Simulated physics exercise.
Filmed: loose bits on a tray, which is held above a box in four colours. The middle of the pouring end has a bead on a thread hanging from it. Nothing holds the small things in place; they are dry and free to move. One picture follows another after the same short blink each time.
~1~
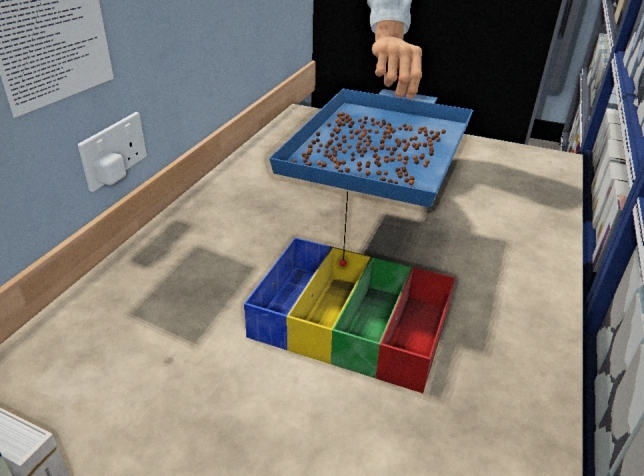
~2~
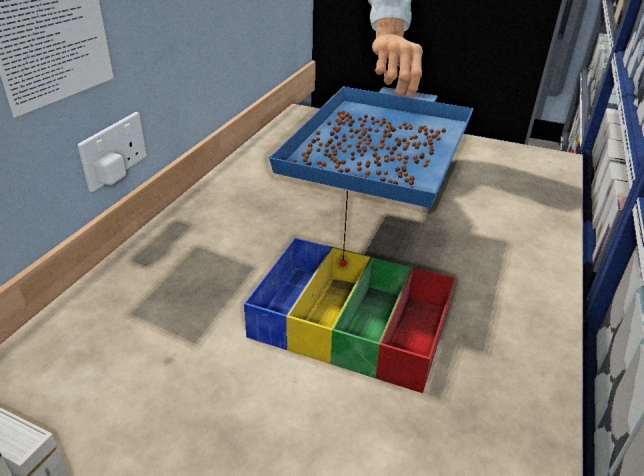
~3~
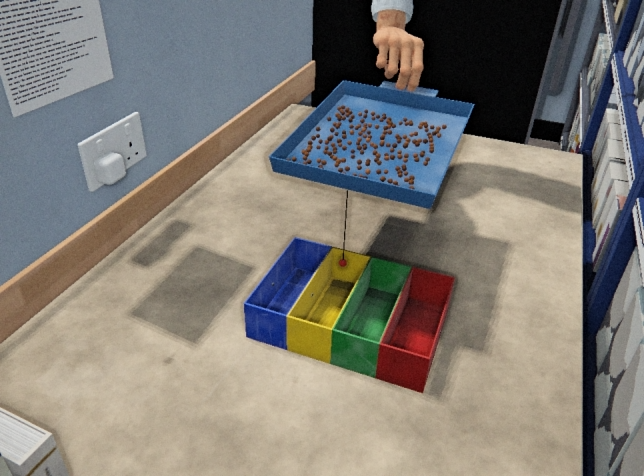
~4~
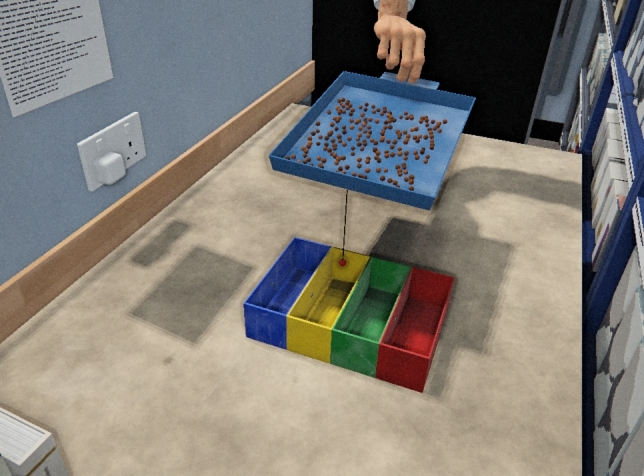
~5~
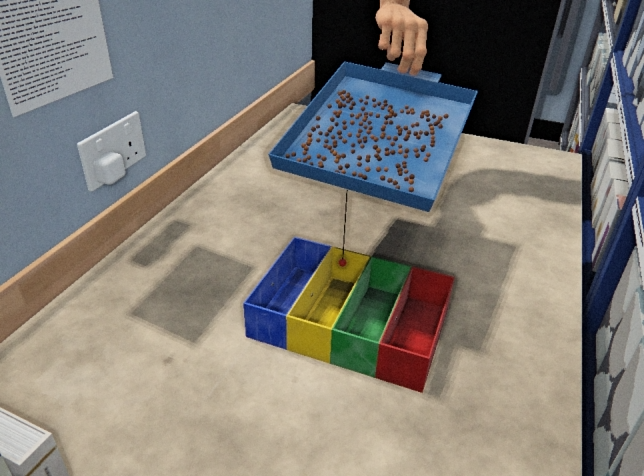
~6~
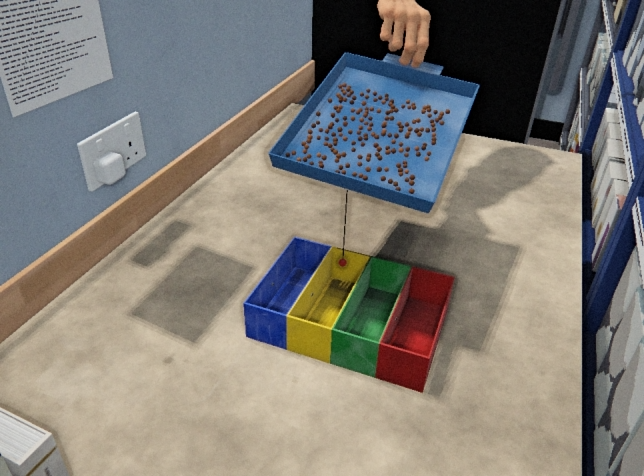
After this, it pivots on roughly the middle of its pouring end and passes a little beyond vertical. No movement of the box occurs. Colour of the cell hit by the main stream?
Red.
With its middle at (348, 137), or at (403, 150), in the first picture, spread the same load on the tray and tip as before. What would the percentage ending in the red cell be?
Around 70 percent the first time, around 80 percent the second.
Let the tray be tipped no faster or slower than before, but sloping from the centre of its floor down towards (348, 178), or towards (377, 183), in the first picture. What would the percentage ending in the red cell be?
Lab note: Case 1 near 0 %, case 2 near 40 %.
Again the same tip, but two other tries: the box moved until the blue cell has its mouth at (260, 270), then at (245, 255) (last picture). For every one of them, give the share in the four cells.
In turn about 70 and about 10 percent.
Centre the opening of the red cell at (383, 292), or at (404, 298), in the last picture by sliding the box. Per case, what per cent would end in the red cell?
Approximately 40 percent, followed by approximately 90 percent.
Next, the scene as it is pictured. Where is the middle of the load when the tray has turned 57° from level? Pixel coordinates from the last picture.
Look around (395, 189) in the last picture.
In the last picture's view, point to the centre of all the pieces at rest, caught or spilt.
I'd put the middle somewhere around (411, 334).
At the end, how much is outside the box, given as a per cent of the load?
0 %.
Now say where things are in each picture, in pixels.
In the first frame, corners of the pouring end at (273, 157) and (433, 191), level; middle of the load at (364, 149), cereal balls; bead on its thread at (343, 263); blue cell at (266, 323); yellow cell at (309, 337); green cell at (355, 351); red cell at (403, 365).
In the second frame, corners of the pouring end at (273, 157) and (433, 191), level; middle of the load at (364, 148).
In the third frame, corners of the pouring end at (273, 156) and (433, 193), tipped barely, lowest at the right corner; middle of the load at (365, 145).
In the fourth frame, corners of the pouring end at (273, 155) and (432, 195), tipped a little, lowest at the right corner; middle of the load at (365, 142).
In the fifth frame, corners of the pouring end at (273, 153) and (432, 197), tipped a little, lowest at the right corner; middle of the load at (365, 138).
In the sixth frame, corners of the pouring end at (273, 152) and (432, 199), tipped a little, lowest at the right corner; middle of the load at (366, 135); blue cell at (266, 323); yellow cell at (309, 336); green cell at (354, 350); red cell at (402, 365).
Soon, tray tipped steeply; nearly all on the tray; a stray few falling or outside the box.
A while on, tray tipped right over; most on the tray; a small part in the red cell; a stray few in the green cell; a small part falling or outside the box.
Towards the end, tray tipped past a quarter turn; most in the red cell; about a quarter in the green cell; a stray few in the yellow cell.
Finally, tray tipped past a quarter turn; most in the red cell; about a quarter in the green cell; a stray few in the yellow cell; none in the blue cell.
